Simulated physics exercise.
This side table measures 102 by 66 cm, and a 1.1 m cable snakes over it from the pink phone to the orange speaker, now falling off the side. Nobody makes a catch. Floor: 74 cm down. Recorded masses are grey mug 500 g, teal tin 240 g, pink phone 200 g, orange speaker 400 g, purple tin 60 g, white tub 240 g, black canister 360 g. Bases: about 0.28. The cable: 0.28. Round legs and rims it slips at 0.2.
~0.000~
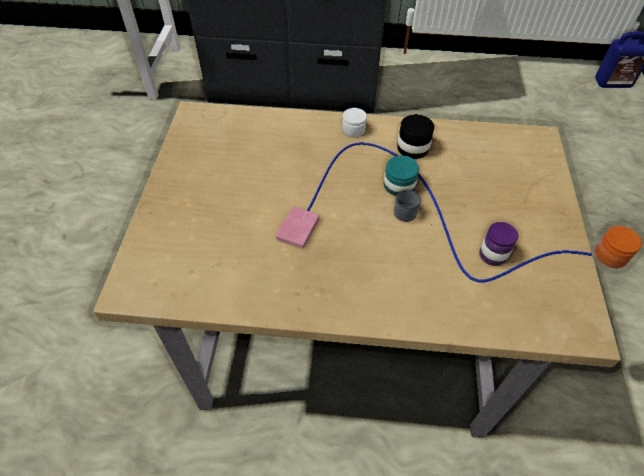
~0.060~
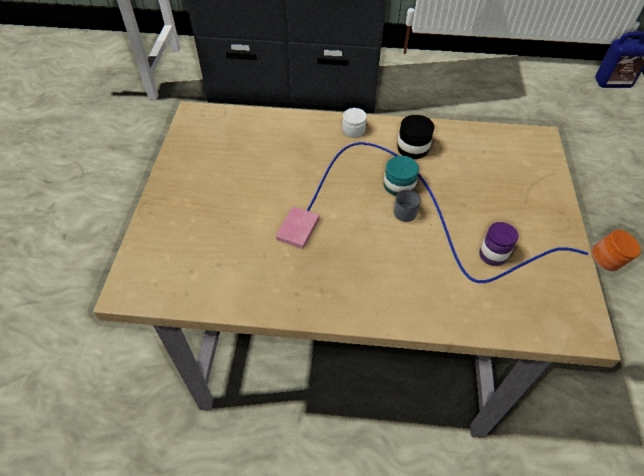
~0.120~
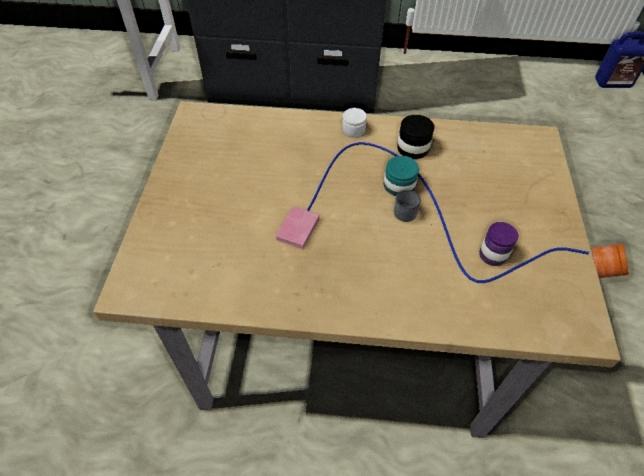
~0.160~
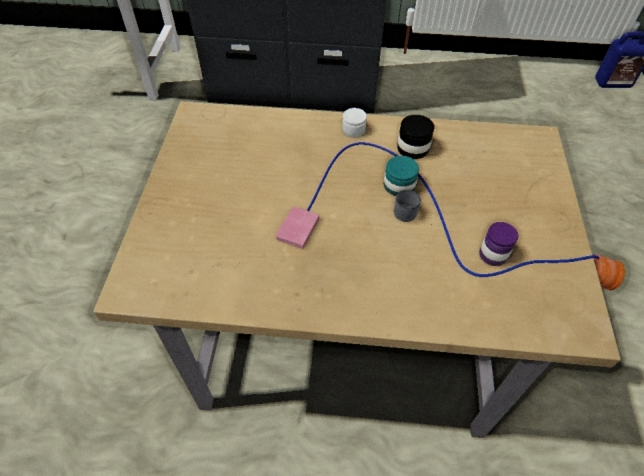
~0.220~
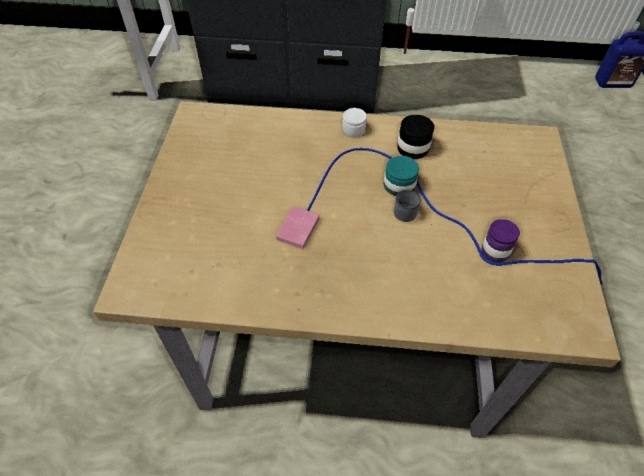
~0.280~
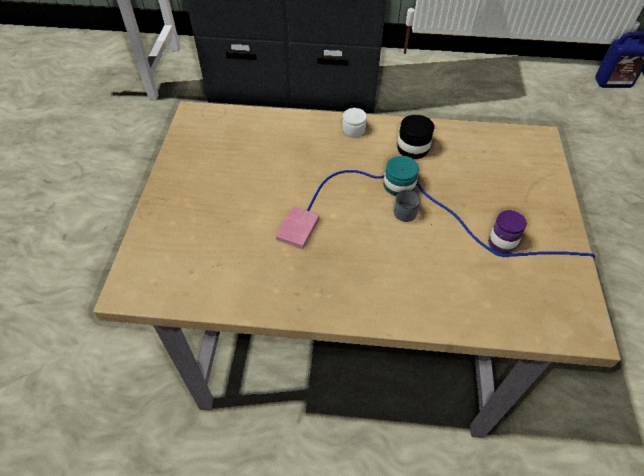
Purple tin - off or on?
It fails to stay.
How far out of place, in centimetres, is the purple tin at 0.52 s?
I'd put the purple tin at some 40 centimetres.
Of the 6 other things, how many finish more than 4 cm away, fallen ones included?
Tally: 4.
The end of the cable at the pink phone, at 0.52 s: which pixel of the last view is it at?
It's at around pixel (394, 193).
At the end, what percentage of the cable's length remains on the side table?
Around 20 in a hundred parts of its length.
At 0.5 s, the cable's tail end at (394, 193); purple tin on its side, 39 cm off its start, pink phone 20 cm off its start, teal tin 8 cm off its start.
At 0.7 s, the cable's tail end at (473, 166); purple tin over the edge, pink phone 42 cm off its start, teal tin 9 cm off its start.
At 1.0 s, the cable's tail end at (503, 159); purple tin over the edge, pink phone 50 cm off its start at (486, 157), teal tin 9 cm off its start at (427, 193).
At 1.2 s, the cable's tail end at (505, 159); purple tin over the edge, pink phone 51 cm off its start, teal tin 9 cm off its start.
At 2.4 s, the cable's tail end at (505, 159); purple tin over the edge, pink phone 51 cm off its start at (487, 157), teal tin 9 cm off its start at (427, 194), orange speaker over the edge.
